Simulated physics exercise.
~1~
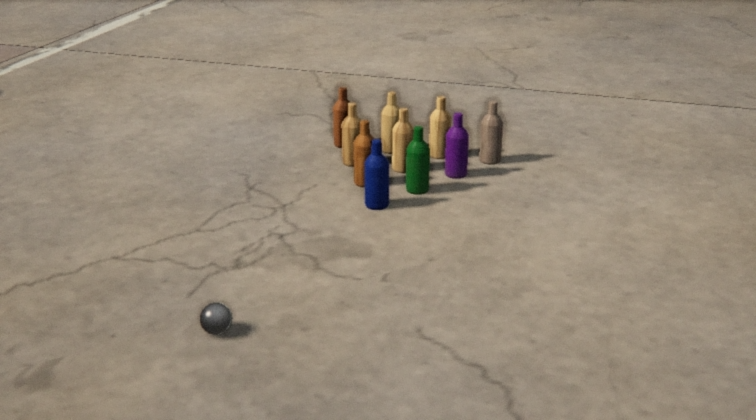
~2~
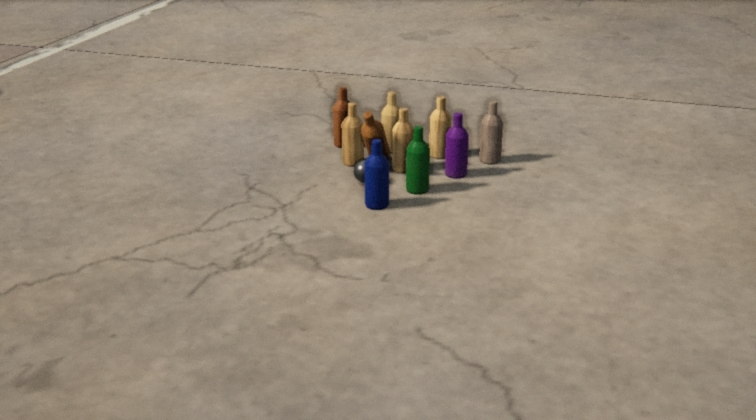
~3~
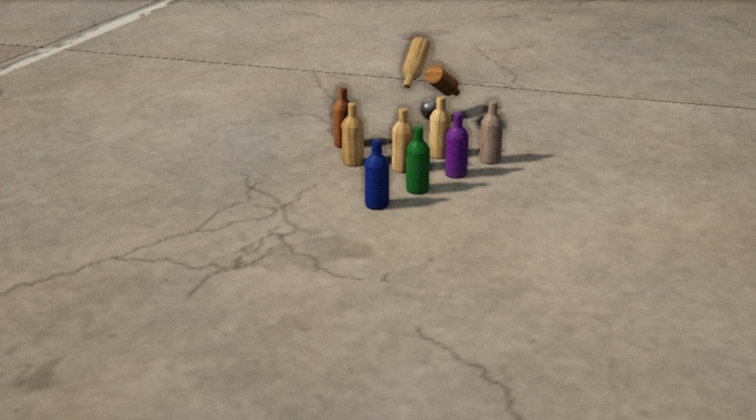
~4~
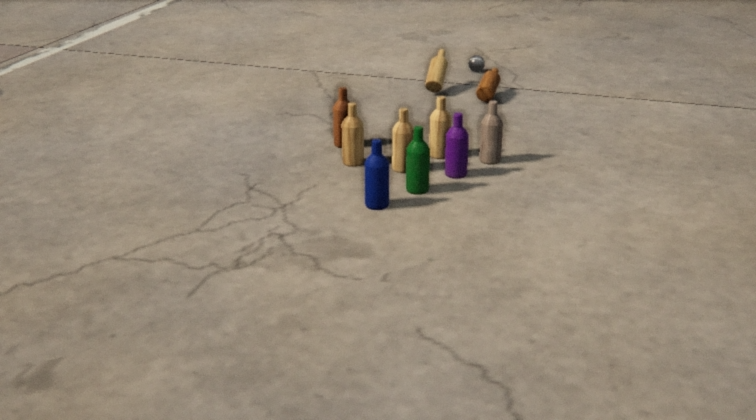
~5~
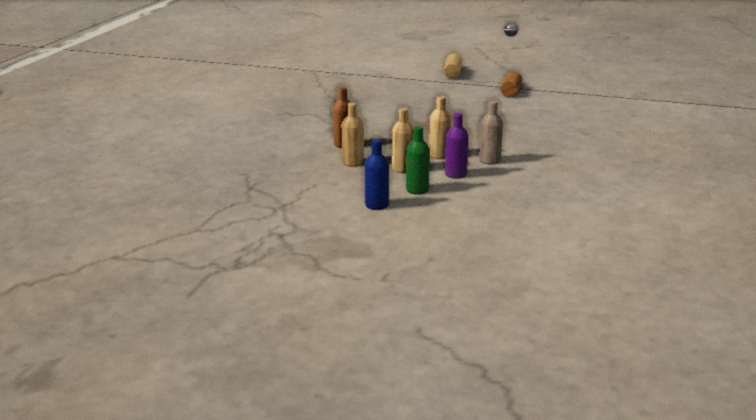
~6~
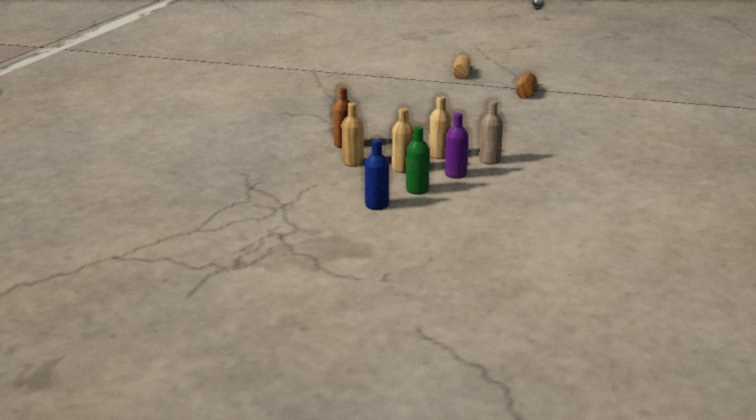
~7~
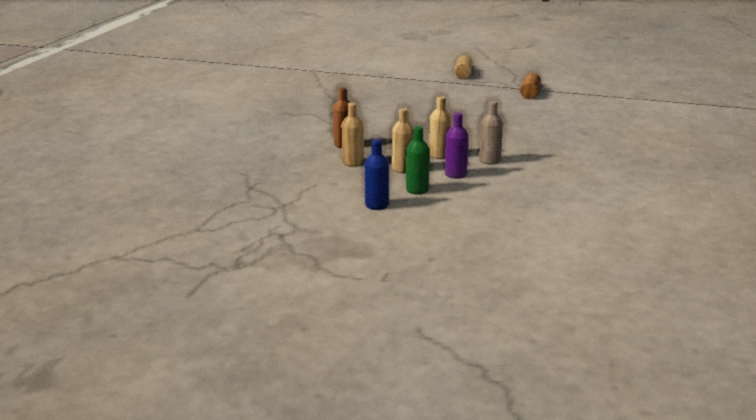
On cracked concrete, a steel ball knocks over two skittles and rolls away, leaving eight standing.
